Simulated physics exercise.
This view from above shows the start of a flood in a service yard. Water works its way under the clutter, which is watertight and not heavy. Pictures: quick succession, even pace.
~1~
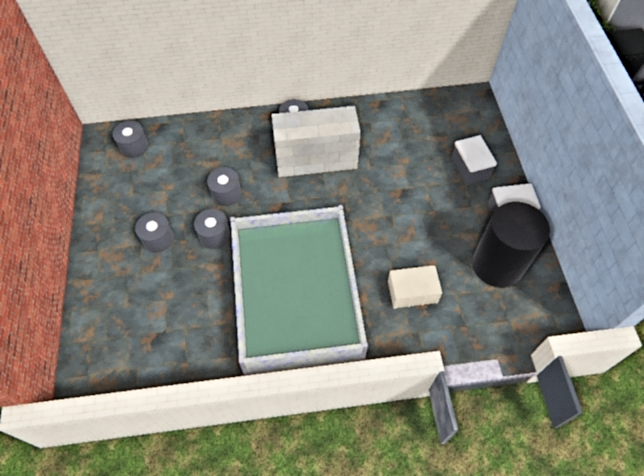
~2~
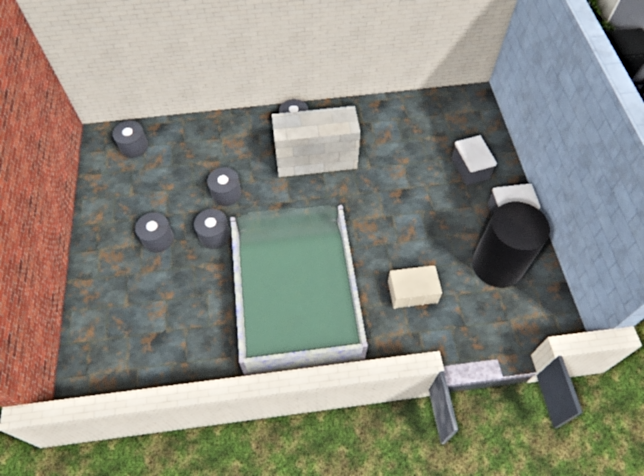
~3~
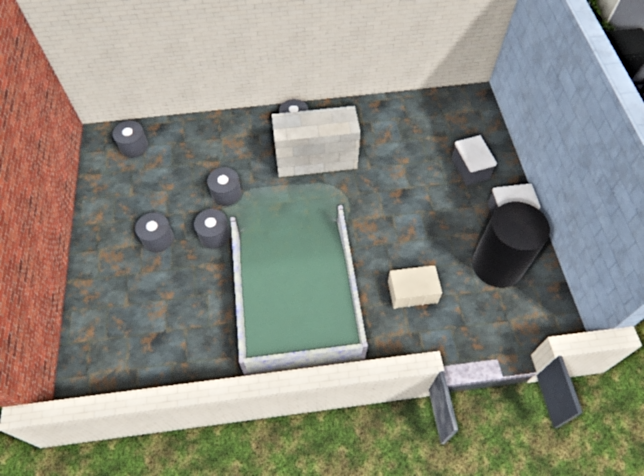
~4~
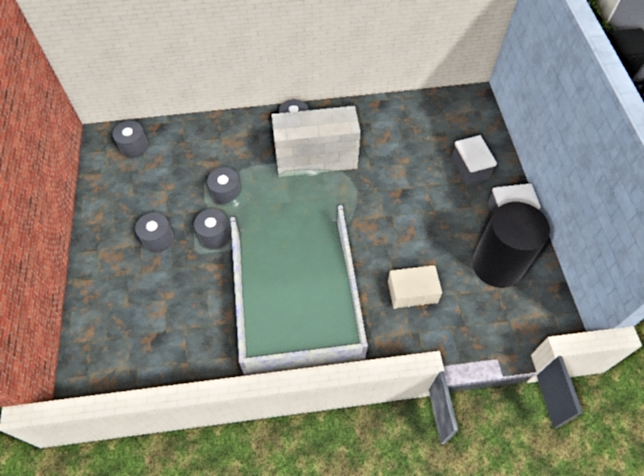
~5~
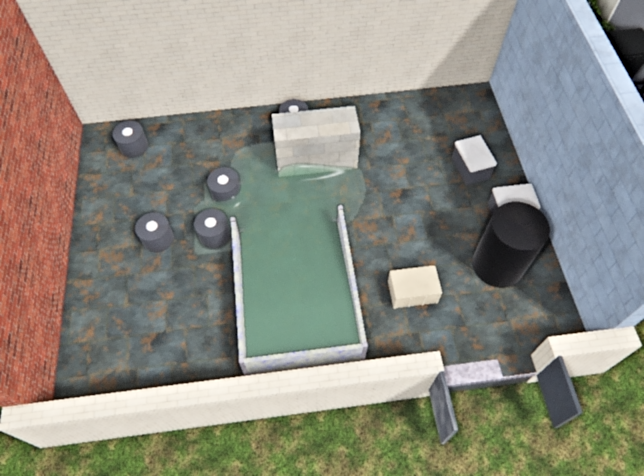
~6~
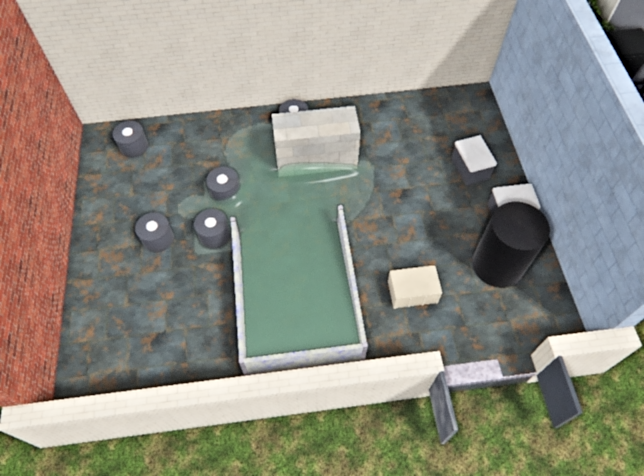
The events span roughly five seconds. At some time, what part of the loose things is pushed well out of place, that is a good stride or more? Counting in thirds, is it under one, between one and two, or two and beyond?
In thirds: Under one.
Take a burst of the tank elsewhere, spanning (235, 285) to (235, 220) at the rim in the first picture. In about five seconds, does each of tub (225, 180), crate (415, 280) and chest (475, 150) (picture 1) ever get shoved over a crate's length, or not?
Object by object: Less than that, less than that, less than that.
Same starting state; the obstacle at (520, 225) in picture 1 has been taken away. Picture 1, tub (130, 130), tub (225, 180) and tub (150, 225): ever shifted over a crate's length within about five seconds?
Successively: Never went far, moved a long way, never went far.
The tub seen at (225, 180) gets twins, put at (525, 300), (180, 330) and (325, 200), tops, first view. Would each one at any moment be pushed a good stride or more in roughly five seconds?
Stays put, stays put, shoved clear.
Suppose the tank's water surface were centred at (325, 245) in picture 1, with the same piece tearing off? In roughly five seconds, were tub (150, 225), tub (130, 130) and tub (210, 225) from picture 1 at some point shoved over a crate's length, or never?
Results in order: Never that far / made it that far / never that far.
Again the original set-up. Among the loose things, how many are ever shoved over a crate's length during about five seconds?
That works out to 1.
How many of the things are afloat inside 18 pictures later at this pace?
Well, I'd say 0.
A moment on, 0 of 8 are well off their spots; 0 afloat.
Next, 1 of 8 are well off their spots; 0 afloat.
Later, 1 of 8 are well off their spots; 0 afloat.
In the end, 1 of 8 are well off their spots, and 1 have been at some point; 0 afloat.
